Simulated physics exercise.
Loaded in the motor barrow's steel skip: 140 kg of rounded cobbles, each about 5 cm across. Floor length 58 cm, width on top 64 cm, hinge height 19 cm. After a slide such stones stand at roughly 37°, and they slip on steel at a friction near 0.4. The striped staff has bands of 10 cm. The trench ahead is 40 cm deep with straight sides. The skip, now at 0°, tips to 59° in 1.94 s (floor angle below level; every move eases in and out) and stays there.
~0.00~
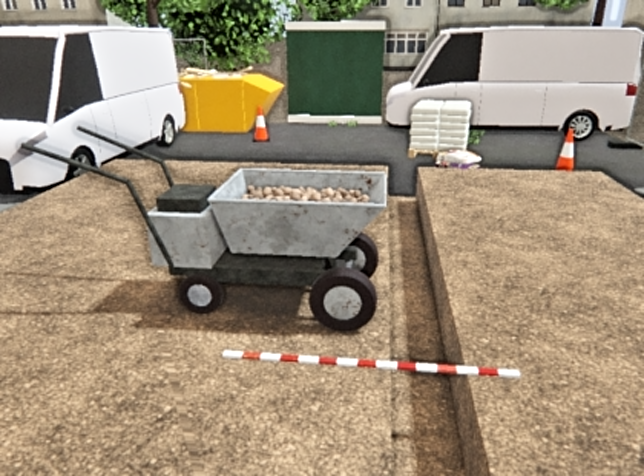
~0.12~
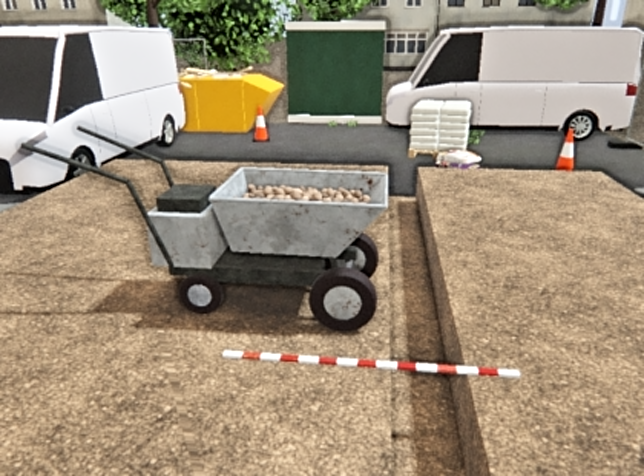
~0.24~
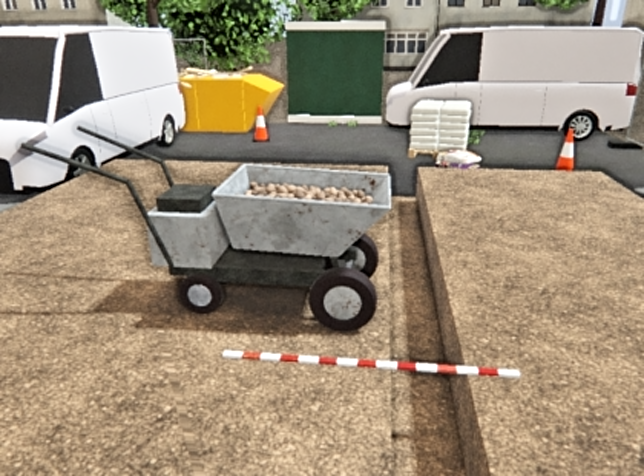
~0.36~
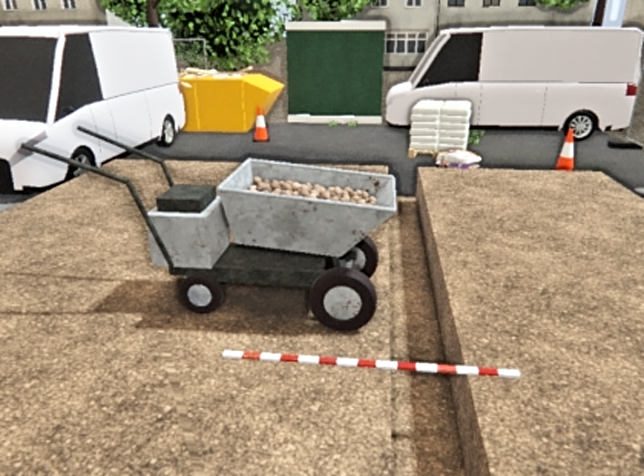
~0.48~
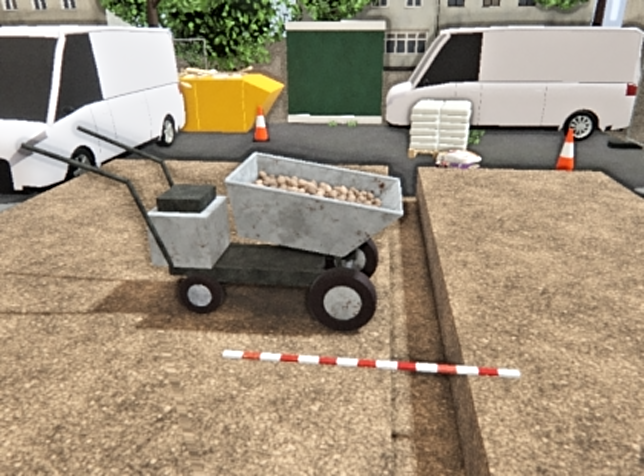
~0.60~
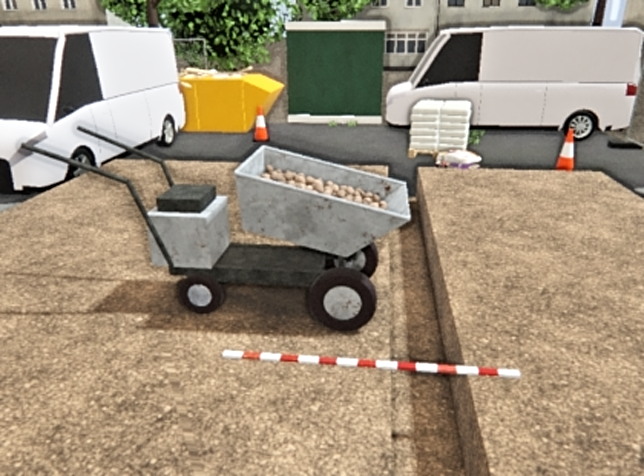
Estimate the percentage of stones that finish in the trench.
About 24 per cent.
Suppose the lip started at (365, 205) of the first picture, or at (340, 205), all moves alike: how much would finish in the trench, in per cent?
Near 45 per cent from the first place, 65 from the second.
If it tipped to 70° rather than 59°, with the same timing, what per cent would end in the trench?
Then about 30 per cent.
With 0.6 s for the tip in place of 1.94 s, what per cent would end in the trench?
Then about 10 per cent.
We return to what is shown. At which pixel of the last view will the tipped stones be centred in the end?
Near (472, 310).
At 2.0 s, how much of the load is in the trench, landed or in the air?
About 0 per cent by then.
After 1.5 s the floor is at 50°; 100 % in the skip; the foremost stones are at (437, 246).
After 2.0 s the floor is at 59°; 84 % in the skip, 1 % in the trench, 15 % past the trench; the foremost stones are at (509, 316).
After 2.4 s the floor is at 59°; 63 % in the skip, 2 % in the trench, 35 % past the trench; the foremost stones are at (570, 323).
After 4.3 s the floor is at 59°; 30 % in the skip, 24 % in the trench, 46 % past the trench; the foremost stones are at (626, 330).
